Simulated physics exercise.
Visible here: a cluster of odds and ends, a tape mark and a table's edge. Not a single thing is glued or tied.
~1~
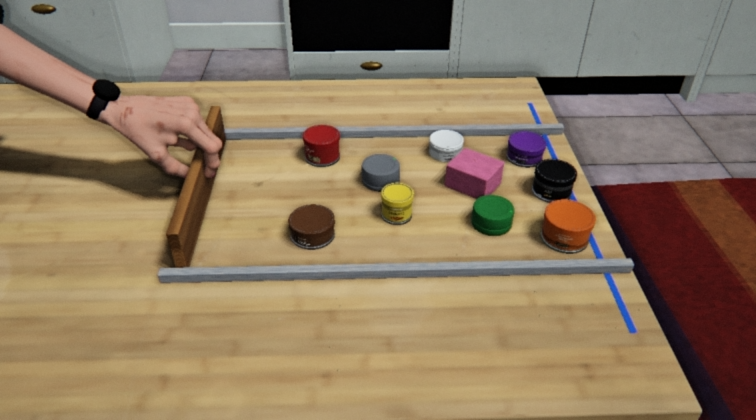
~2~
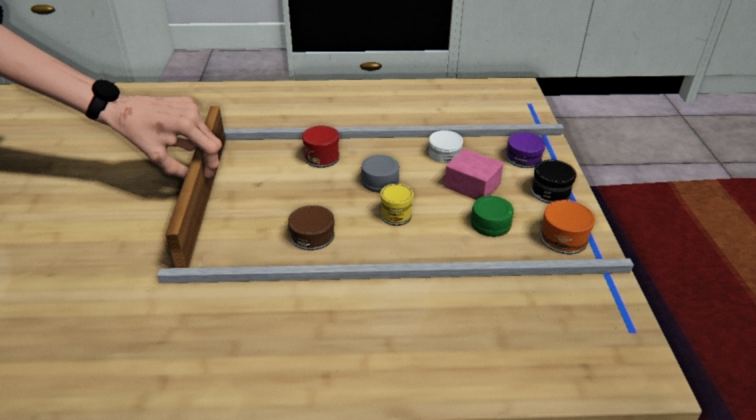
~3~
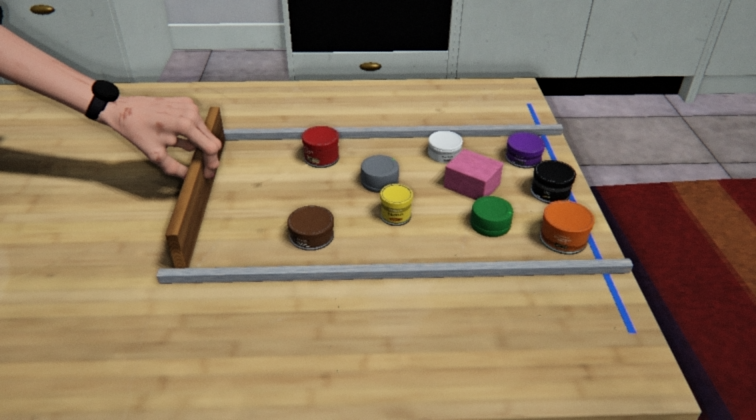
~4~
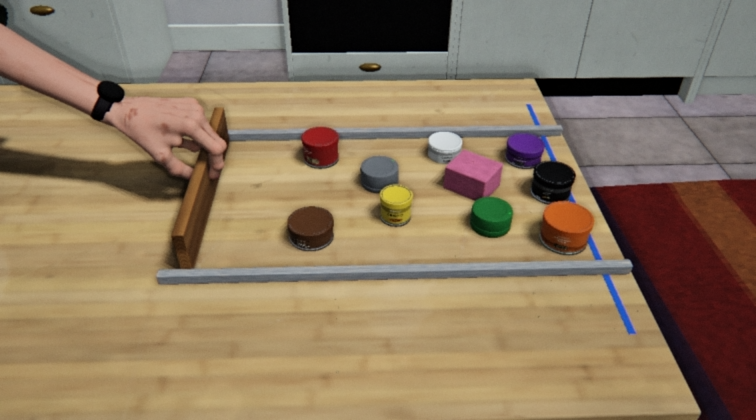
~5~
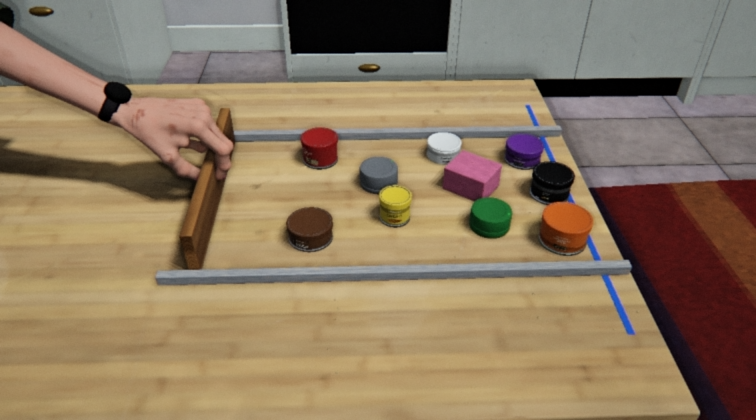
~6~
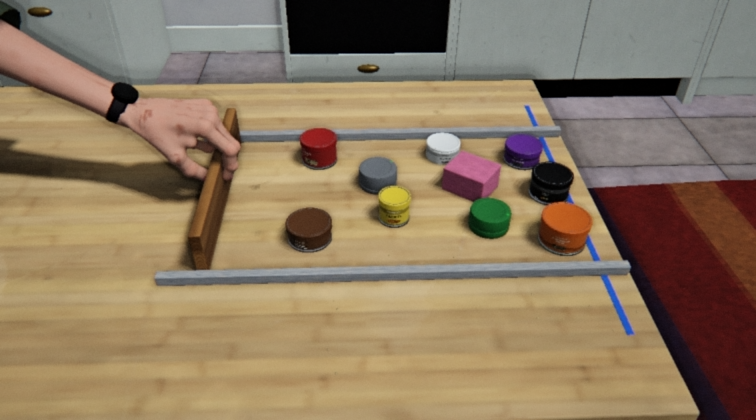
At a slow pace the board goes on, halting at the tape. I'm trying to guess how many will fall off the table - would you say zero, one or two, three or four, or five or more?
Five or more slip off.
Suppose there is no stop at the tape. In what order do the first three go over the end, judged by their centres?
The order is the black tin, the orange pot and then the pink block.
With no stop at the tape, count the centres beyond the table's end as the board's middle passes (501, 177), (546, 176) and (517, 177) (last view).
Past the end: 1, 6 and 1.
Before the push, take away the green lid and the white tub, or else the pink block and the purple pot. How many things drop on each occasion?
Try one: 4; try two: 4.
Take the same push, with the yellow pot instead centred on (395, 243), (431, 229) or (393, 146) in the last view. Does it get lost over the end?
Going through the places in order, it keeps its spot, it keeps its spot, and it ends up falling.
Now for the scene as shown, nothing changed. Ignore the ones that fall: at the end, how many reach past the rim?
You'd get 4.
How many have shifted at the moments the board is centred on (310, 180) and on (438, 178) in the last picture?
Moved so far: 2, then 7.
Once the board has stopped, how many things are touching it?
I count 4 of them.
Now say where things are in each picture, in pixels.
The first frame shows black tin (554, 181); orange pot (567, 227); purple pot (526, 149); board (201, 180); tape (570, 192).
The second frame shows orange pot (567, 227); pink block (474, 175).
The third frame shows purple pot (525, 150); board (200, 180).
The fourth frame shows black tin (553, 183); grey lid (380, 174).
The fifth frame shows orange pot (565, 228); red tin (320, 148).
The sixth frame shows black tin (551, 183); orange pot (564, 229); purple pot (523, 152); board (219, 182); tape (567, 194).
Soon after, none off yet; black tin at rest near (551, 183); orange pot at rest near (564, 229); purple pot at rest near (523, 152).
After that, none off yet; black tin displaced a little near (566, 185); orange pot at rest near (565, 229); purple pot displaced a little near (538, 153).
In the end, the number that fall off is five or more; gone, white tub, pink block, green lid, purple pot, orange pot and black tin.
